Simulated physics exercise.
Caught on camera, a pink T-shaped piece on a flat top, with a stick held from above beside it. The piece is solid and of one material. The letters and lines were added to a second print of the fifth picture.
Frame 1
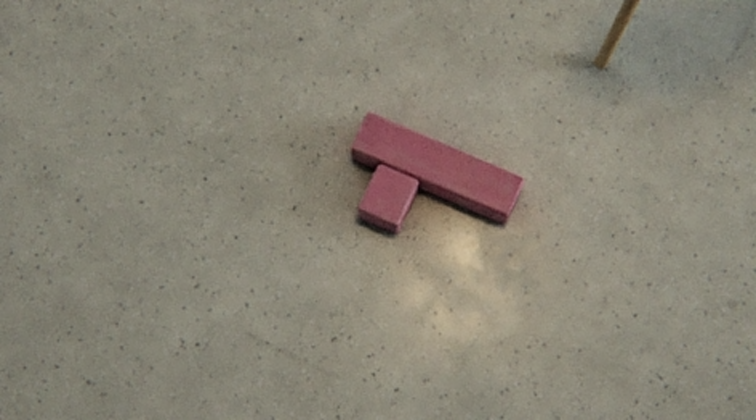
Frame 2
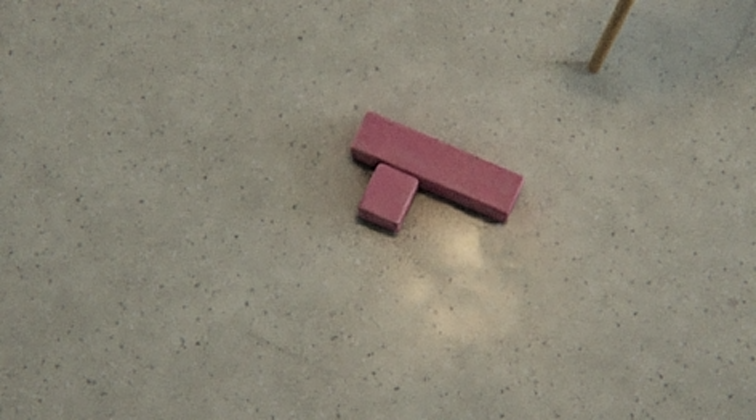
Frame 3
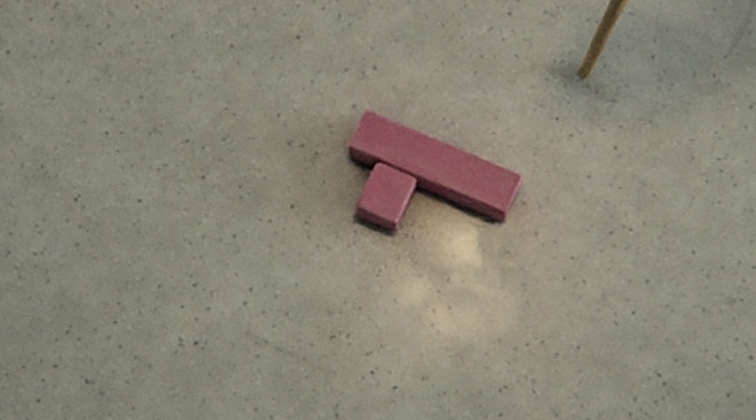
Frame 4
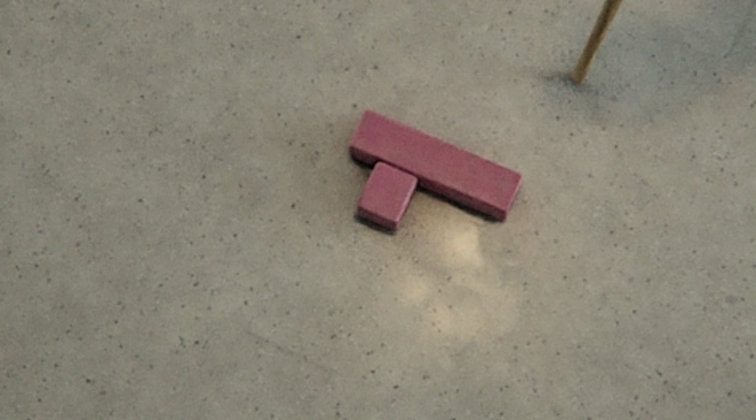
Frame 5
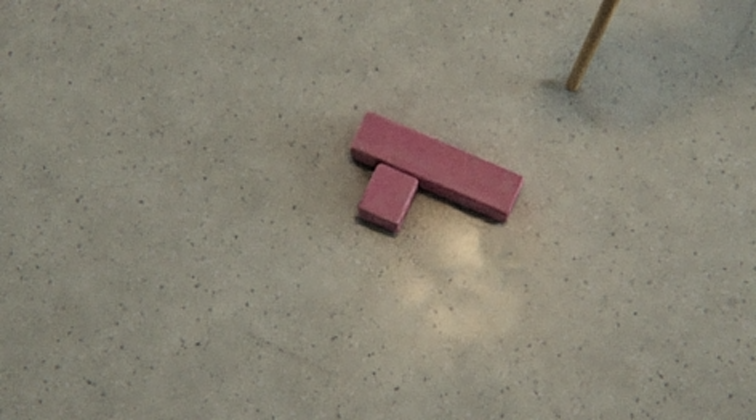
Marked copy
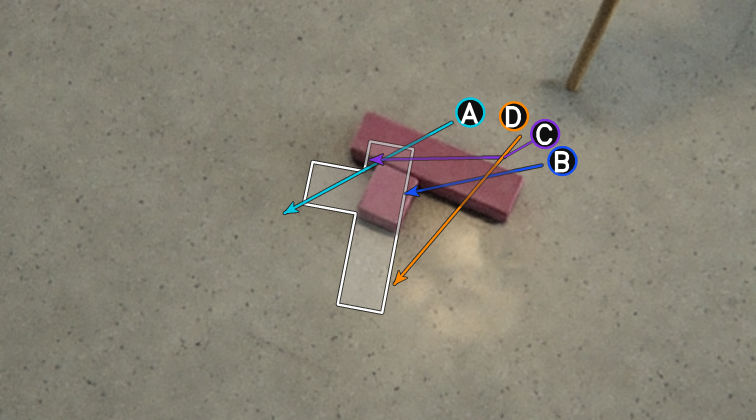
On a speckled grey flat surface, a pink T-shaped piece lies still beside a patch of light, while a thin wooden stick at the upper right moves slightly down and to the left, without touching the piece.
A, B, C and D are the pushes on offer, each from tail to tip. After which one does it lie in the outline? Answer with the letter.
Only D fits it in.
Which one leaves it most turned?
Stroke D.
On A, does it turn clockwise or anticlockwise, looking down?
It turns anticlockwise.
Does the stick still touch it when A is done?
No.
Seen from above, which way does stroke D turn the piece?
It turns clockwise.
On the copy, A from (452, 123) to (284, 213); B from (542, 165) to (406, 194); C from (504, 157) to (370, 160); D from (520, 136) to (394, 284).
On D. First, foot of the stick (475, 189), piece (429, 177).
Then, foot of the stick (430, 243), piece (396, 209).
Finally, foot of the stick (394, 285), piece (376, 219); it fills the outline.
By contrast, A leaves the piece out of the outline, at (418, 194); B leaves the piece out of the outline, at (384, 204); C leaves the piece out of the outline, at (411, 191).
